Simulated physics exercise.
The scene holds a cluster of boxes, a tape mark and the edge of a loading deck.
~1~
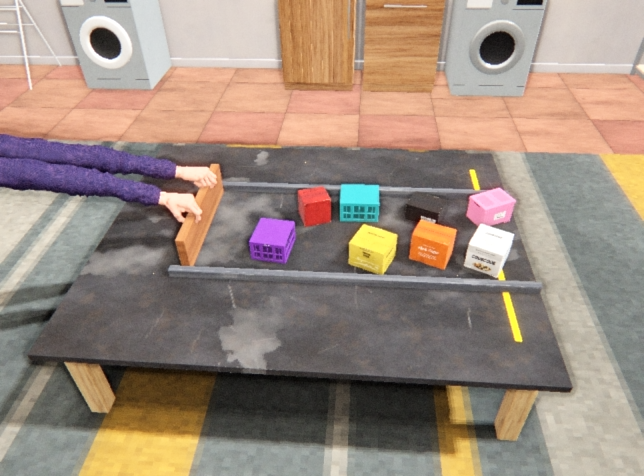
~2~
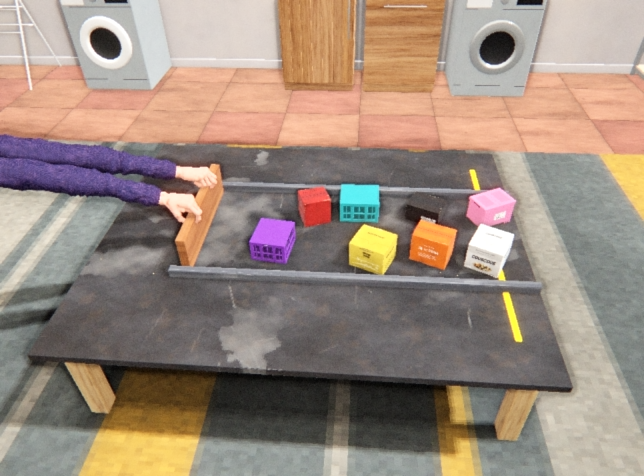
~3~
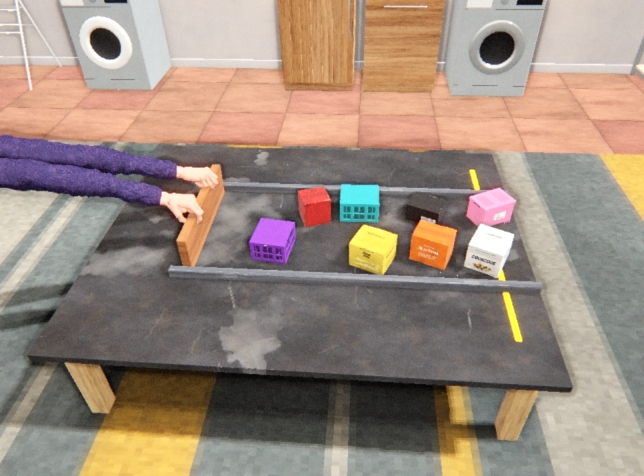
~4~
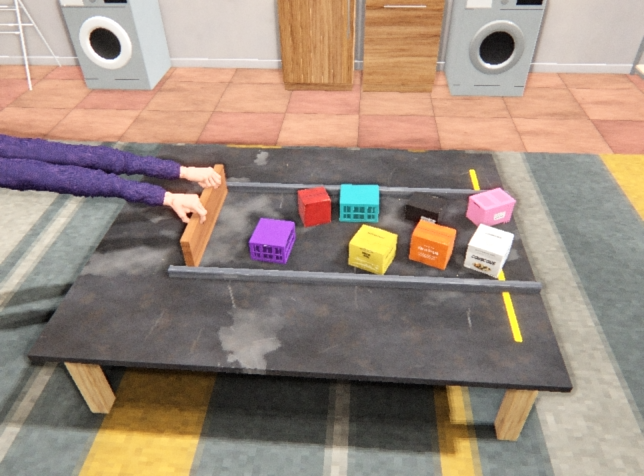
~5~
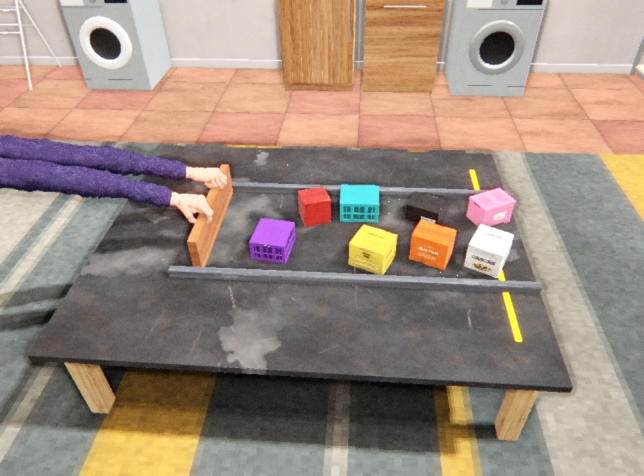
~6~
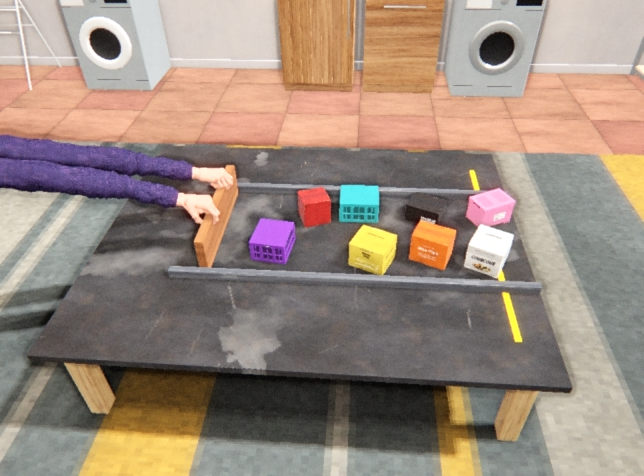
In a room with washing machines along the back wall, two purple-sleeved arms hold a wooden plank upright at the left of a dark table, where colourful boxes sit between two rails. The plank stays nearly still at first, then the hands push it slightly right, while the boxes remain in place.
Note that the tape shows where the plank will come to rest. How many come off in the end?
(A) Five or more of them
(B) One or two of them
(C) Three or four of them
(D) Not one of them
A.
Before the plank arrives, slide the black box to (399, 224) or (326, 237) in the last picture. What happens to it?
Result, in order: It leaves the top; it leaves the top.
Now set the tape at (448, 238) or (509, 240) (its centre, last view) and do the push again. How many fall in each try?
In order, 3 then 8.
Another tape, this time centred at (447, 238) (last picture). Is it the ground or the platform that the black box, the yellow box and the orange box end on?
Lab note: Black box is safe; yellow box is safe; orange box comes off.
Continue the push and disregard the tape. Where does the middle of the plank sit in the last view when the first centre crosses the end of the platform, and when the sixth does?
Earlier crossing: About (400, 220); later crossing: About (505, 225).
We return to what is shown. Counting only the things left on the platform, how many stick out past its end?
Counting them gives 2.
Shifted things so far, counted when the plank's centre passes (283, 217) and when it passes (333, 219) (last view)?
At the first spot the count is 1, and at the second it is 4.
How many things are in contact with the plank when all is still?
So the total is 3.
A little later, none off yet; pink tote at rest near (490, 210); white box at rest near (489, 251); orange box at rest near (432, 245).
Next, none off yet; pink tote shifted a little near (494, 210); white box shifted a little near (499, 251); orange box shifted about its own width near (463, 245).
Later still, one off so far; pink tote shifted about its own width near (523, 213); white box fallen near (548, 320); orange box shifted well along near (535, 245).
When it is over, the number that fall off is five or more; down, yellow box, black box, orange box, white box and pink tote.
